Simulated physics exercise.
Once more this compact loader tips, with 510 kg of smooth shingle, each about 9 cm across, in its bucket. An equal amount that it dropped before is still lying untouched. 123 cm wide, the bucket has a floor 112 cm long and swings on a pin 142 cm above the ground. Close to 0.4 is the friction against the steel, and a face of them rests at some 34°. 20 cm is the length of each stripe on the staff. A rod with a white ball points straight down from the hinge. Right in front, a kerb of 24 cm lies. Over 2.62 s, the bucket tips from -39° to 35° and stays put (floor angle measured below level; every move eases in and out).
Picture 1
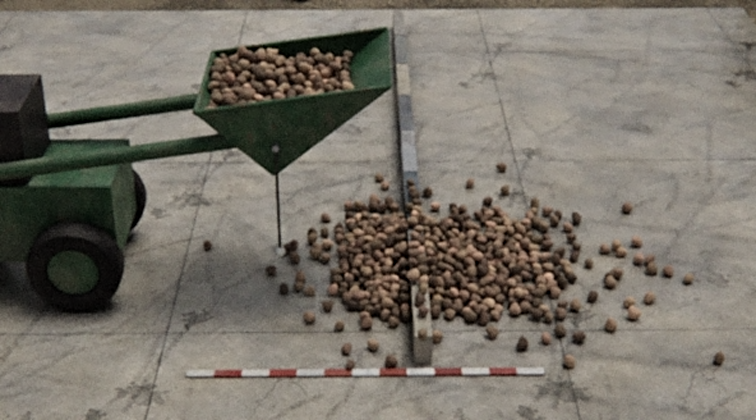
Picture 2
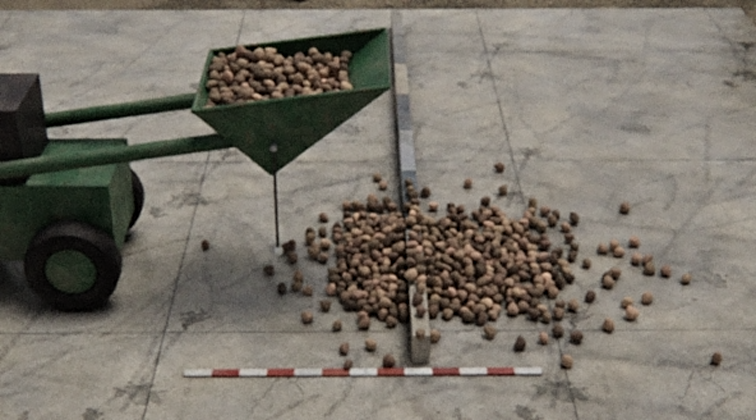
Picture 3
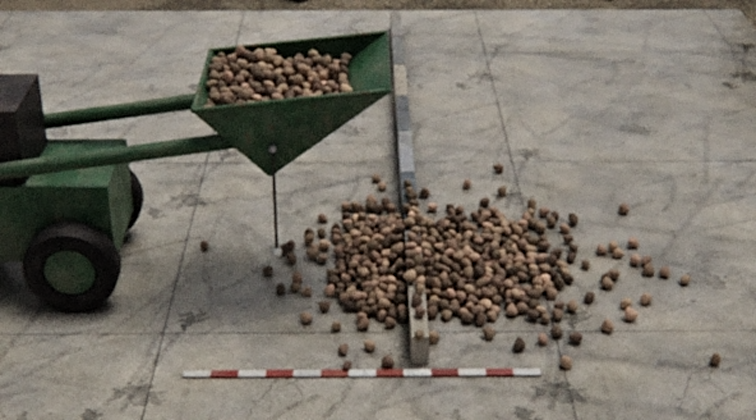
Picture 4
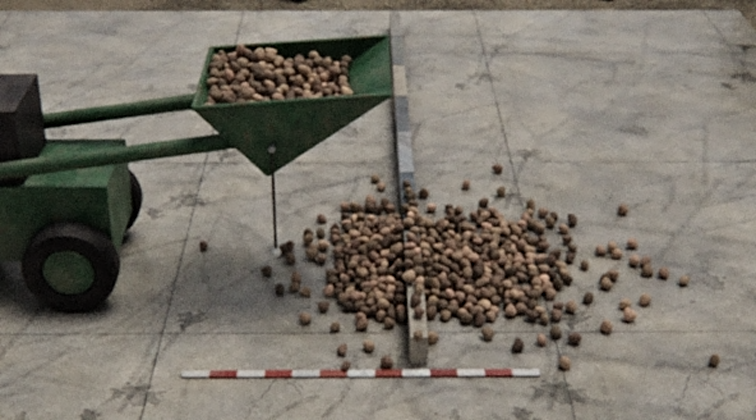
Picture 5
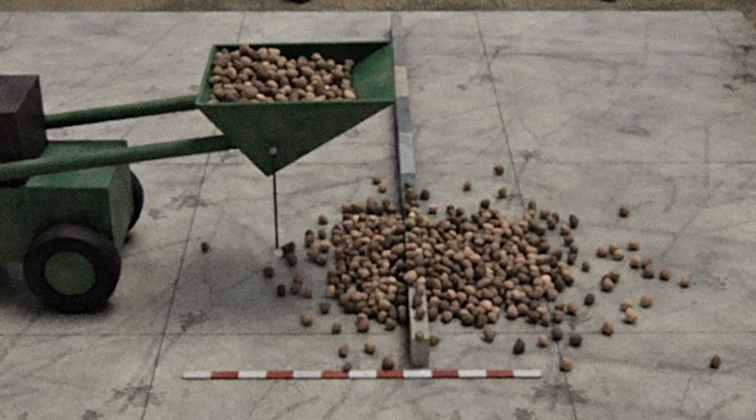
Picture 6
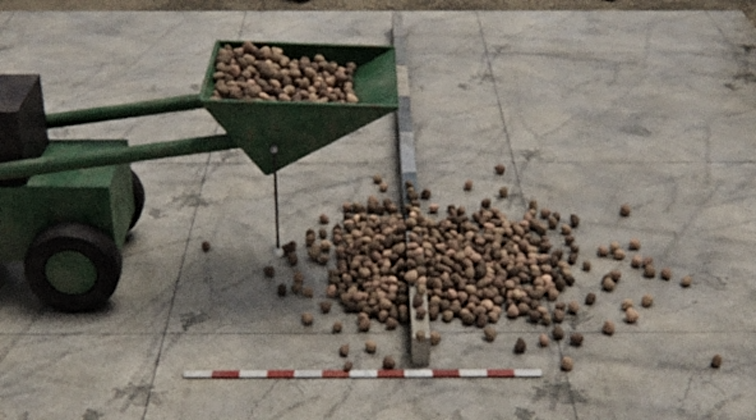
Concrete yard, green loader at left slowly tilting its raised bucket of brown stones slightly forward, a still heap straddling the kerb.
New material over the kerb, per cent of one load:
66 per cent.
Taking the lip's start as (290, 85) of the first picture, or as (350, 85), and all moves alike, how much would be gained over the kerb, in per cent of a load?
Close to 0 per cent, followed by close to 20 per cent.
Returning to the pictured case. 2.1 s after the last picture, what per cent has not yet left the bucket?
Close to 20 in a hundred.
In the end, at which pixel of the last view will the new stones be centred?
Centre: Approx. (443, 250).
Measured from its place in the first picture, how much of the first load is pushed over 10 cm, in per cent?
I'd say roughly 15 per cent of them.
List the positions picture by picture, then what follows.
In the first frame, the bucket is at -39°, its lip at (391, 87); the top of the load is at (275, 64). The earlier load is highest near (417, 241), 29 cm above ground level, 44 % on this side of the kerb, 56 % over the kerb.
In the second frame, lip at (390, 87), floor tilted -39°, highest stones at (273, 64).
In the third frame, the bucket is at -37°, its lip at (390, 91); the top of the load is at (268, 65).
In the fourth frame, the bucket is at -35°, its lip at (391, 95); the top of the load is at (243, 63).
In the fifth frame, lip at (395, 101), floor tilted -32°, highest stones at (236, 61).
In the sixth frame, lip at (399, 107), floor tilted -29°, highest stones at (234, 60).
Then, 1.4 s after the last picture the floor is at 23°; in per cent of one load, 98 in the bucket, 47 on this side of the kerb, 56 over the kerb; the foremost stones are at (657, 268).
Then, 2.1 s after the last picture the floor is at 35°; in per cent of one load, 19 in the bucket, 86 on this side of the kerb, 94 over the kerb; the foremost stones are at (657, 268).
Then, 2.5 s after the last picture the floor is at 35°; in per cent of one load, 0 in the bucket, 88 on this side of the kerb, 112 over the kerb; the foremost stones are at (657, 268).
Then, 5.3 s after the last picture the floor is at 35°; in per cent of one load, 0 in the bucket, 78 on this side of the kerb, 122 over the kerb; the foremost stones are at (657, 268). Net gain over the kerb, 66.
